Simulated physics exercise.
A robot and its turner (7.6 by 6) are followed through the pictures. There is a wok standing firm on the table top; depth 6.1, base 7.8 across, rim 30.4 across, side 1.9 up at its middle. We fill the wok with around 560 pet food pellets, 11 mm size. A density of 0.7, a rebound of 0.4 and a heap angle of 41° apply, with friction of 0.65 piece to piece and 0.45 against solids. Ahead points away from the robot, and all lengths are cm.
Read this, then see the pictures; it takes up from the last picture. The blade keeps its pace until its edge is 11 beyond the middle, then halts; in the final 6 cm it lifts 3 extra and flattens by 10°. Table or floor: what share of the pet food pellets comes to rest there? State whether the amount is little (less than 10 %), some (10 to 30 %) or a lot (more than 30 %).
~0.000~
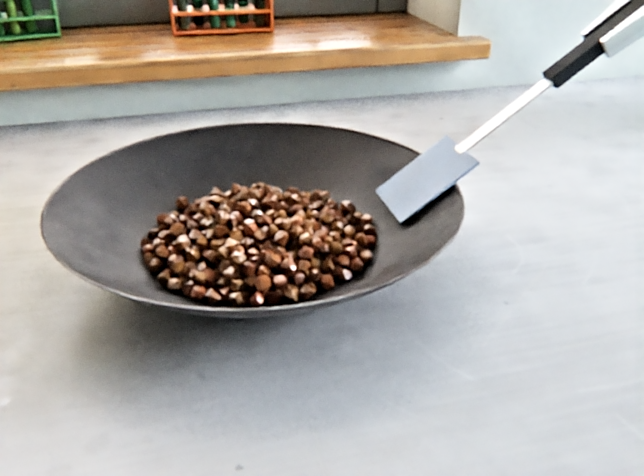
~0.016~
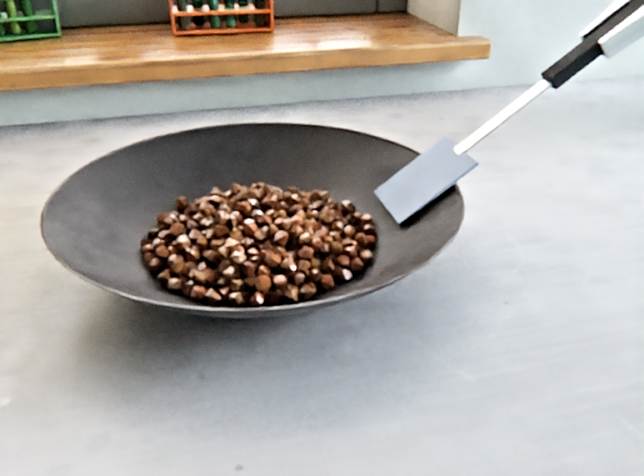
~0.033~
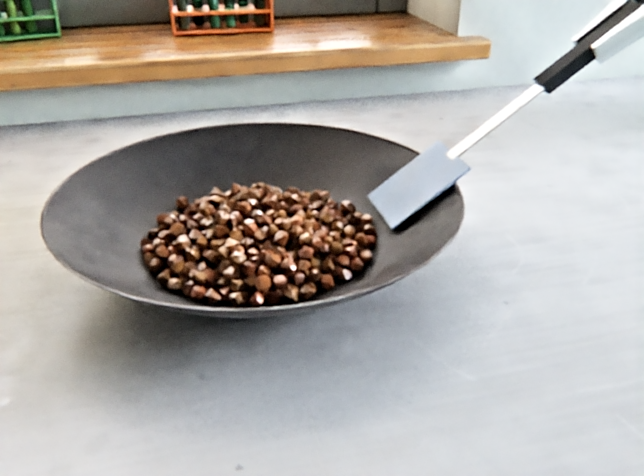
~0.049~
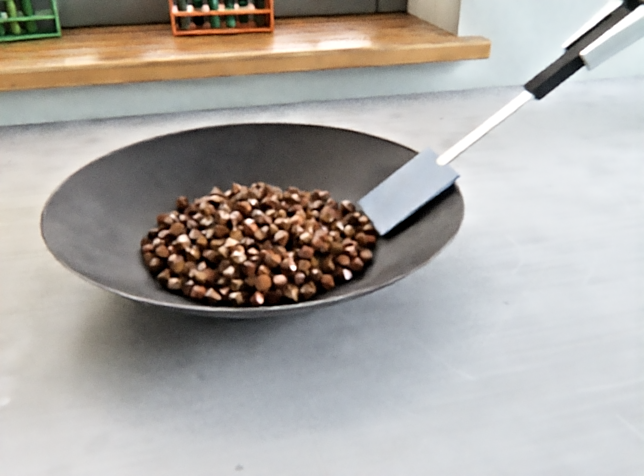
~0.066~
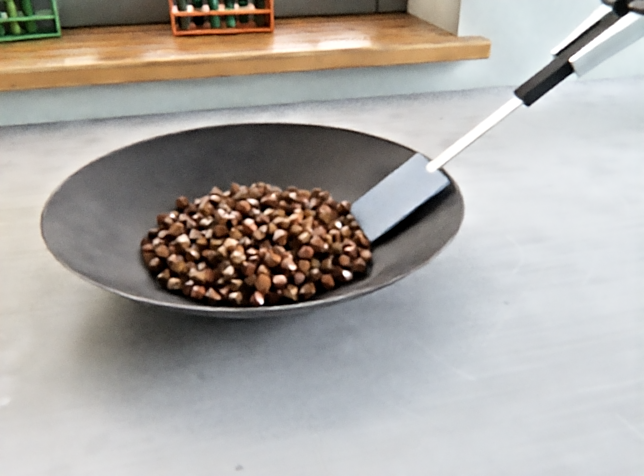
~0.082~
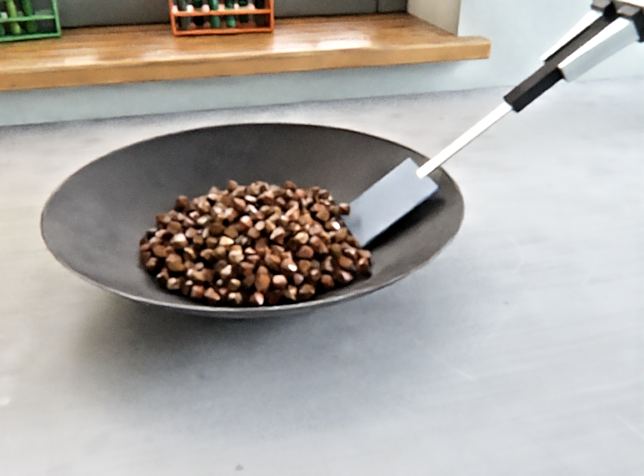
The amount is some, 10 to 30 %.
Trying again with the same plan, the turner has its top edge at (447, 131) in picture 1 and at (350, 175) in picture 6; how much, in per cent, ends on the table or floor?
35 per cent.
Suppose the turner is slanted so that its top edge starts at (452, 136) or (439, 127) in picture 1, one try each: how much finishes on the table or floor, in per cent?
Around 15 per cent, then around 20 per cent.
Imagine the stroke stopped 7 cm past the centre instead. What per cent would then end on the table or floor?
That would be something like 0 in a hundred.
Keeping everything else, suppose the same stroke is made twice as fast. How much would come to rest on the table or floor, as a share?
About 30 in a hundred.
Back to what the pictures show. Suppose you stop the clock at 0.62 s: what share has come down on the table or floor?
I'd put it at around 10 per cent.
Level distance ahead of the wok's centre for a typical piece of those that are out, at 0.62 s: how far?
I'd put it at some 18 centimetres.
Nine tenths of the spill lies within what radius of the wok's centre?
I'd estimate close to 25 centimetres.
After 0.22 s, sloping 36°, highest piece 6 above the table; 559 in the wok.
After 0.35 s, sloping 34°, highest piece 8 above the table; 559 in the wok.
After 0.62 s, sloping 26°, highest piece 8 above the table; 482 in the wok, 69 on the table or floor, 8 on the blade or in flight.
After 1.67 s, sloping 26°, highest piece 7 above the table; 481 in the wok, 78 on the table or floor.
At rest, 481 in the wok, 78 on the table or floor. That is 14 % on the table or floor.
